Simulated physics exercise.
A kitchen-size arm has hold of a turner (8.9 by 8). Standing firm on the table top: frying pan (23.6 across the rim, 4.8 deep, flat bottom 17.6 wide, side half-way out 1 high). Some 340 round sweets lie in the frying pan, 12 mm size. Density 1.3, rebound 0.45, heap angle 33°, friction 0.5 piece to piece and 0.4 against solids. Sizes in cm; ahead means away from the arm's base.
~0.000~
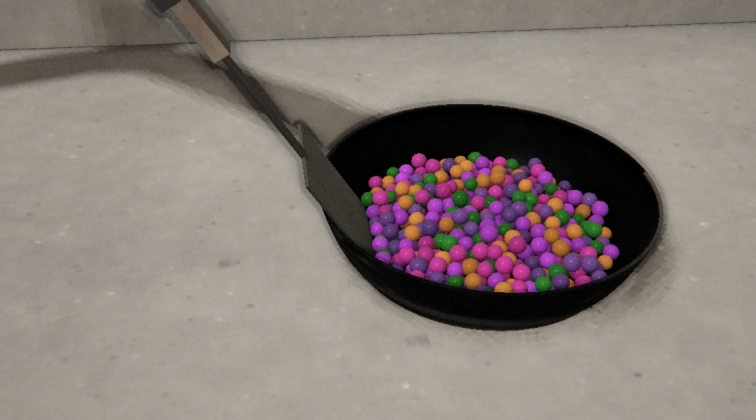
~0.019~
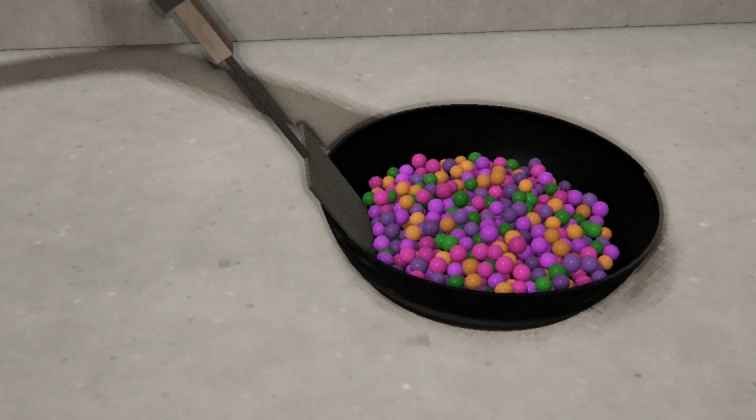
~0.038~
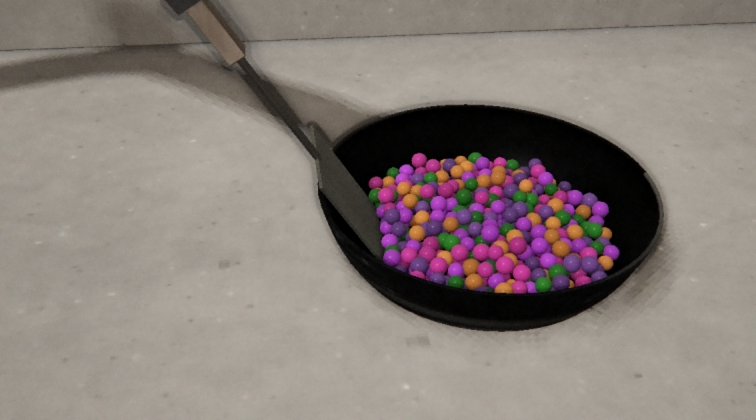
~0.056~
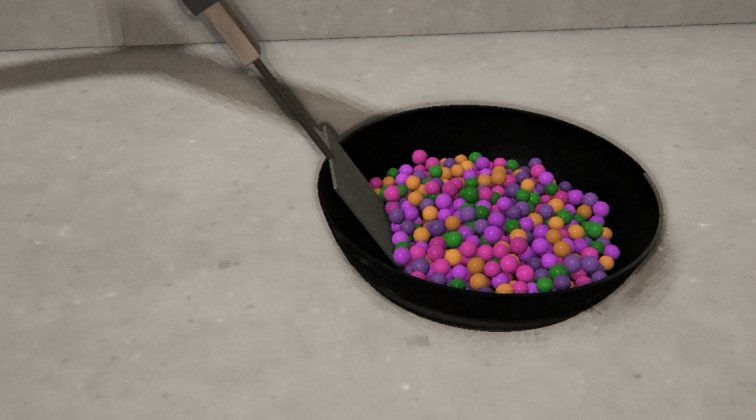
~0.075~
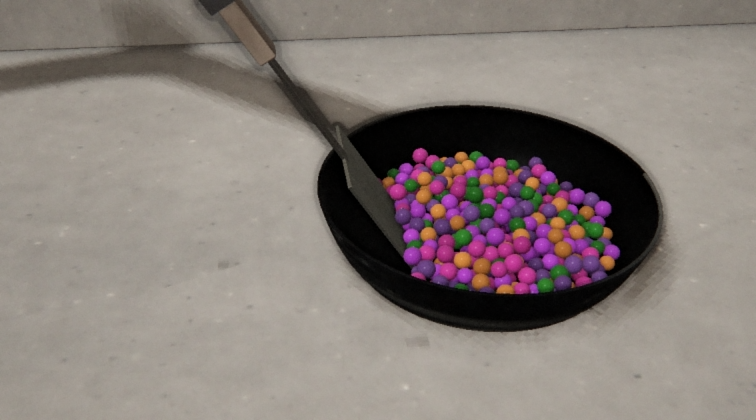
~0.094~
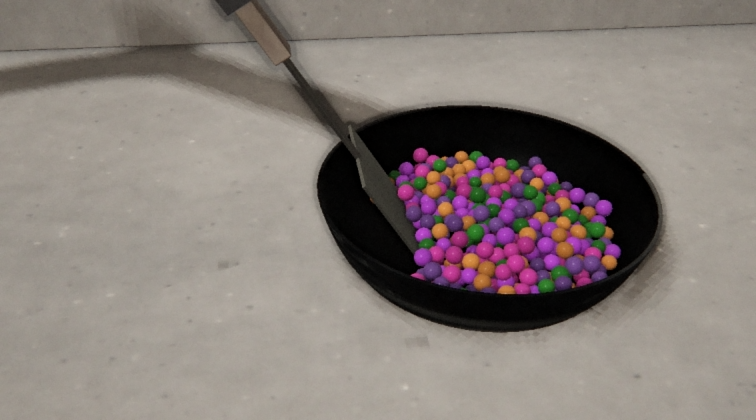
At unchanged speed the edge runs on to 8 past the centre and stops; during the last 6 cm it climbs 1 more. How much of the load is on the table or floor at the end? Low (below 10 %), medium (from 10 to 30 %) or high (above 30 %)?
Share on the table or floor: Low (below 10 %).
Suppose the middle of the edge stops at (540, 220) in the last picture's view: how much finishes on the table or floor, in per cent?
Some 0 per cent.
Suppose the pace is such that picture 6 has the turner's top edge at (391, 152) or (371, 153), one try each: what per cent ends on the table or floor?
Some 15 and 10 per cent.
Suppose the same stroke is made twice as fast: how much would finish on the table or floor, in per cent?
Then about 20 per cent.
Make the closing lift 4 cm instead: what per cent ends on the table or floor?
Some 5 per cent.
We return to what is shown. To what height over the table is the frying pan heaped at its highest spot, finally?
Some 6.0 cm.
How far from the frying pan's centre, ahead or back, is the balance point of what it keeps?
Some 4.5 cm ahead.
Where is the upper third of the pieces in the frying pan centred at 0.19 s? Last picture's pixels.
Around (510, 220).
By 0.19 s, sloping 58°, highest piece 5 above the table; 335 in the frying pan.
By 0.28 s, sloping 58°, highest piece 6 above the table; 335 in the frying pan.
By 0.53 s, sloping 58°, highest piece 6 above the table; 315 in the frying pan, 17 on the table or floor, 3 on the blade or in flight.
By 1.58 s, sloping 58°, highest piece 6 above the table; 313 in the frying pan, 22 on the table or floor.
Final count, 313 in the frying pan, 22 on the table or floor. That is 7 % on the table or floor.
